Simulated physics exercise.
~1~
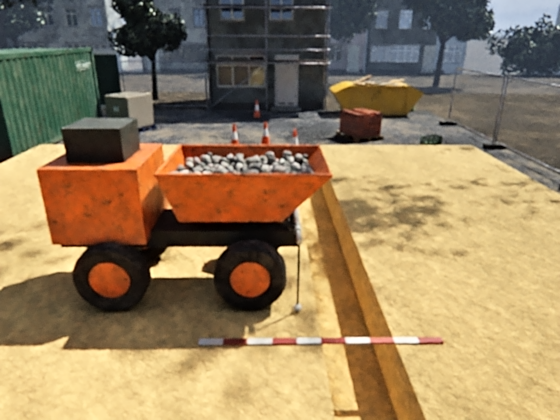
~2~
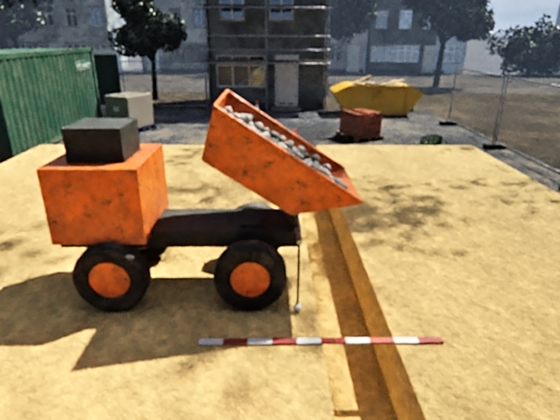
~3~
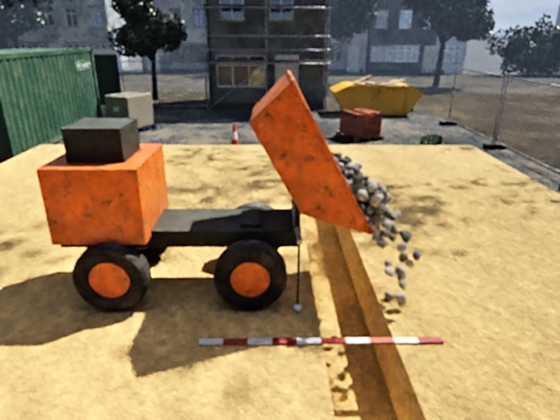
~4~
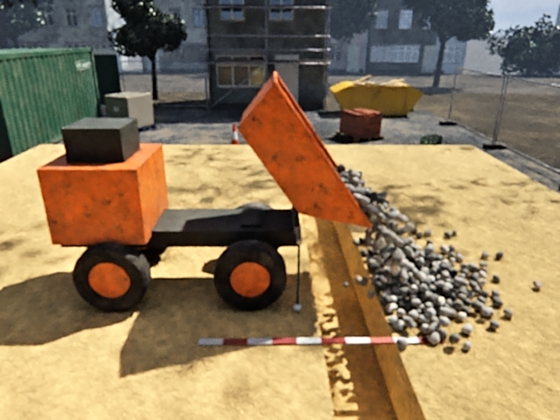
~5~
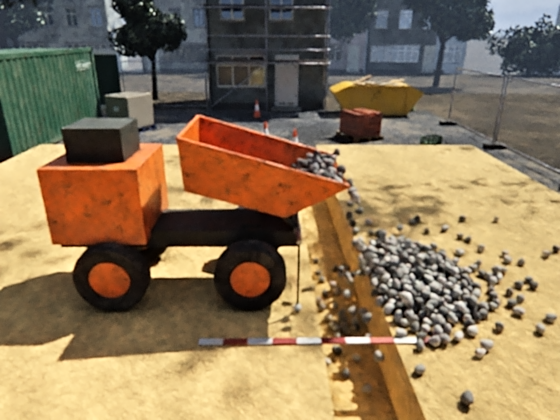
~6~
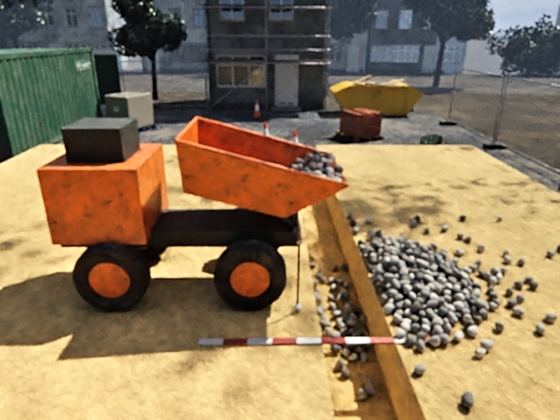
An orange site dumper stands on sandy ground, its skip full of grey cobbles, facing a narrow trench with a red and white staff lying across it. The skip tips forward to the right, the stones still heaped inside, until it stands steeply and they begin pouring over its lip. They tumble past the trench and spread into a pile on the far side. As the skip swings back down, more stones drop into the trench. It stops still tilted slightly forward, with some cobbles left near its lip, some in the trench and most heaped beyond.
